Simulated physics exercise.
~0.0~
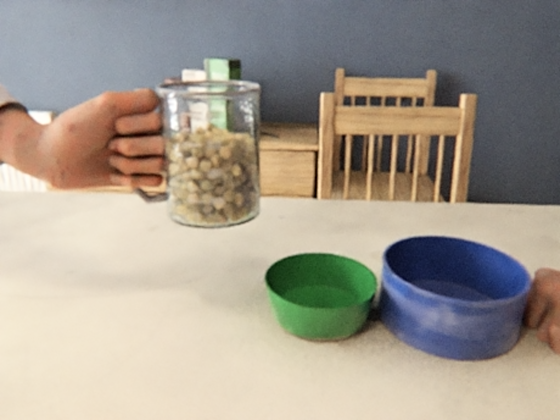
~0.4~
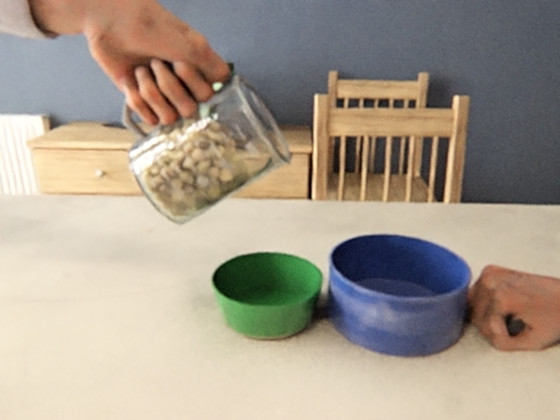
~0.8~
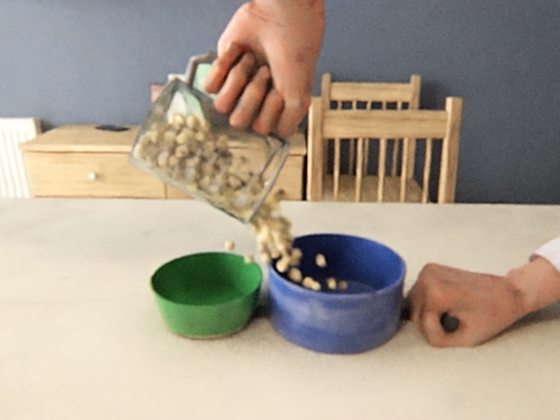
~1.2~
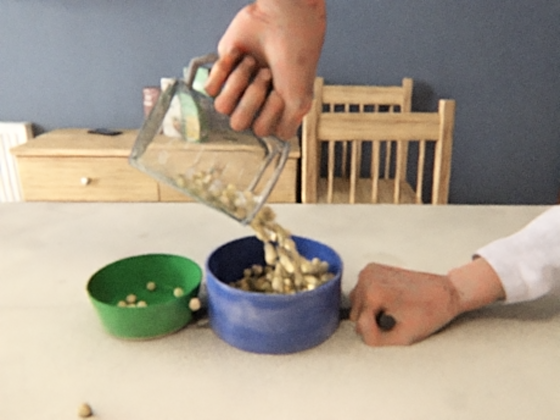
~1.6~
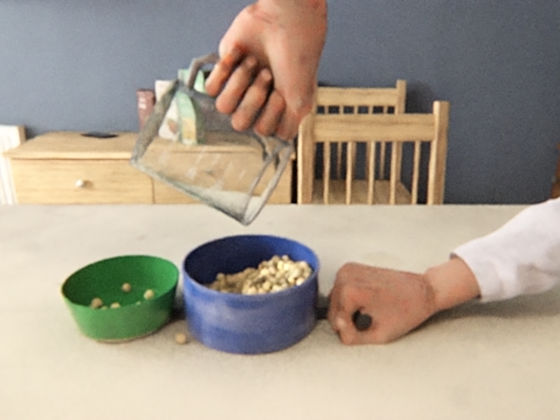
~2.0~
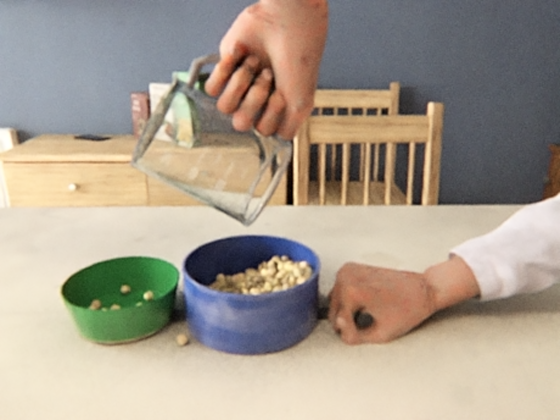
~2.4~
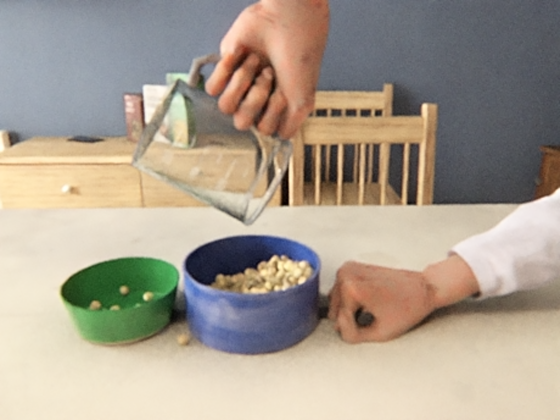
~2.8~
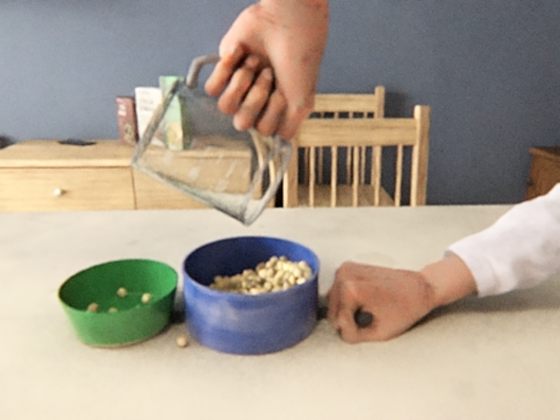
A hand at the left holds a clear glass jug of pale nuts over a light table, seen from the front and slightly above, with wooden chairs and a cabinet before a blue-grey wall. Another hand at the right rests by a blue pot, with a smaller green dish to its left. The dishes slide left together as the jug tips further over. Nuts pour out, most landing in the blue pot, while a few drop into the green dish and onto the table. The dishes stop, and the emptied jug stays tilted above the still, well-filled blue pot.
